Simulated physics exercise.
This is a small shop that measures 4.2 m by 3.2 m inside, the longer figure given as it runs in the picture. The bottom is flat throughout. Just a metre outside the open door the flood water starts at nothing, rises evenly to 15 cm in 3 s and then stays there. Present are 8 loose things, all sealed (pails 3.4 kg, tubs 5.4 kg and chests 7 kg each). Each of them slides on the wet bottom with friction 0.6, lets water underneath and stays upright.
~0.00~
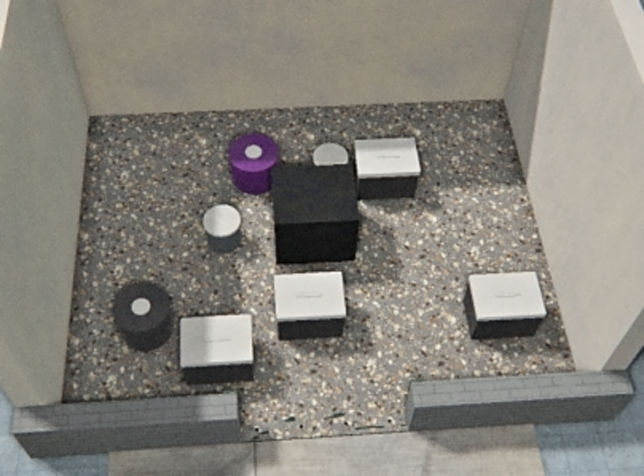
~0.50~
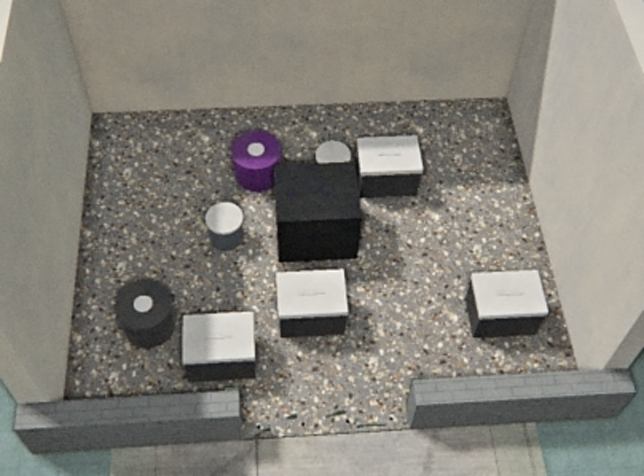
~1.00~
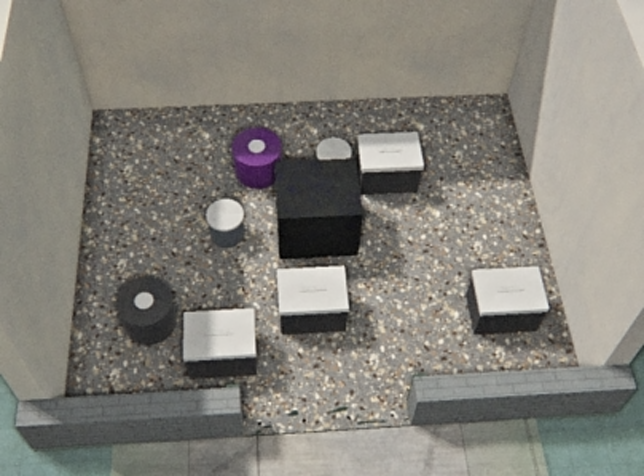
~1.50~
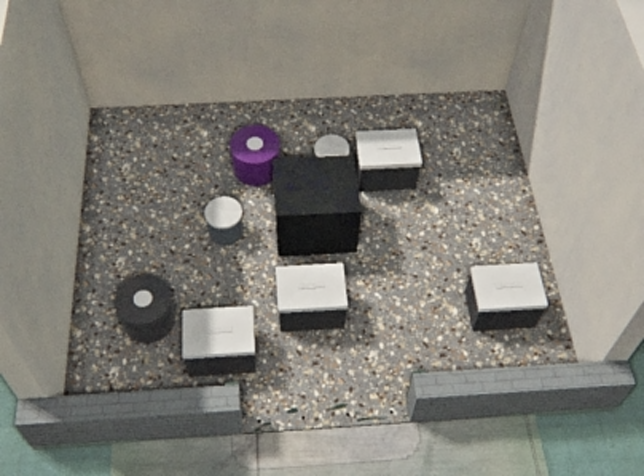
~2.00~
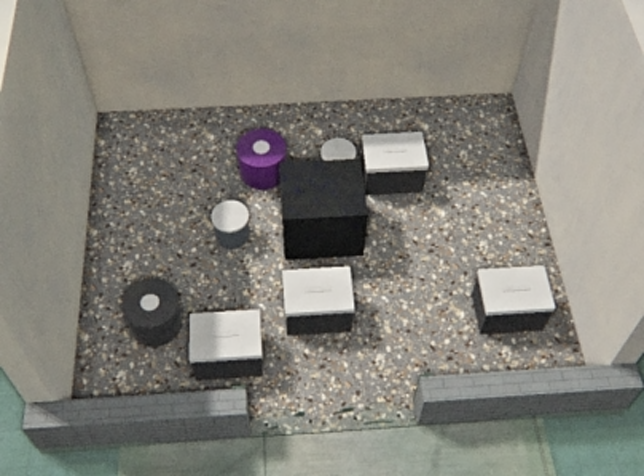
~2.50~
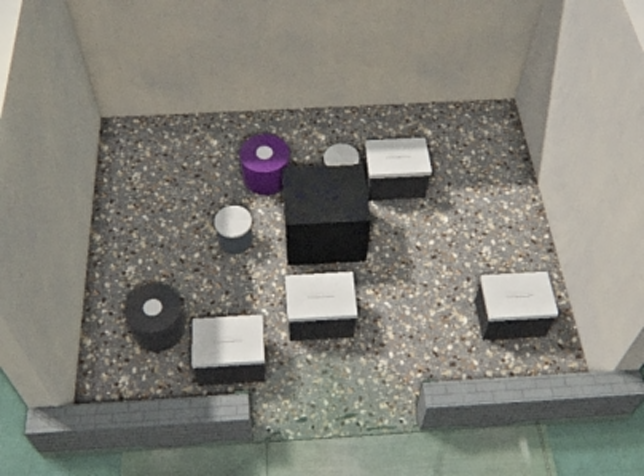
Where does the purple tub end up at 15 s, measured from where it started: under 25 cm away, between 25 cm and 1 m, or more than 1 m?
It will scoot partway, short of a metre.
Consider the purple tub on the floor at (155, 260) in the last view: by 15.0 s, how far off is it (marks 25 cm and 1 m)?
Result: It drifts only slightly.
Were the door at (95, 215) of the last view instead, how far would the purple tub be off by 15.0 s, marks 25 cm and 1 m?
So the purple tub is well away by then.
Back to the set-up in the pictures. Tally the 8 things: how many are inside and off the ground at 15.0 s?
By my count, 8.
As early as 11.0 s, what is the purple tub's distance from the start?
Around 60 centimetres.
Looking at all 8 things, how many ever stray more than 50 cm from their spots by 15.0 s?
That adds up to 7.
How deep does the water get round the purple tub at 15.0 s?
9 cm, roughly.
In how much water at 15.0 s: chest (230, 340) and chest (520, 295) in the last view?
Around 7 cm and 7 cm.
After 3.5 s the purple tub is near (264, 153), 0.0 m from its start, aground; 0 afloat.
After 6.8 s the purple tub is near (265, 151), 0.0 m from its start, aground; 0 afloat.
After 11.0 s the purple tub is near (198, 152), 0.6 m from its start, afloat; 8 afloat.
After 15.0 s the purple tub is near (182, 153), 0.7 m from its start, afloat; 8 afloat.
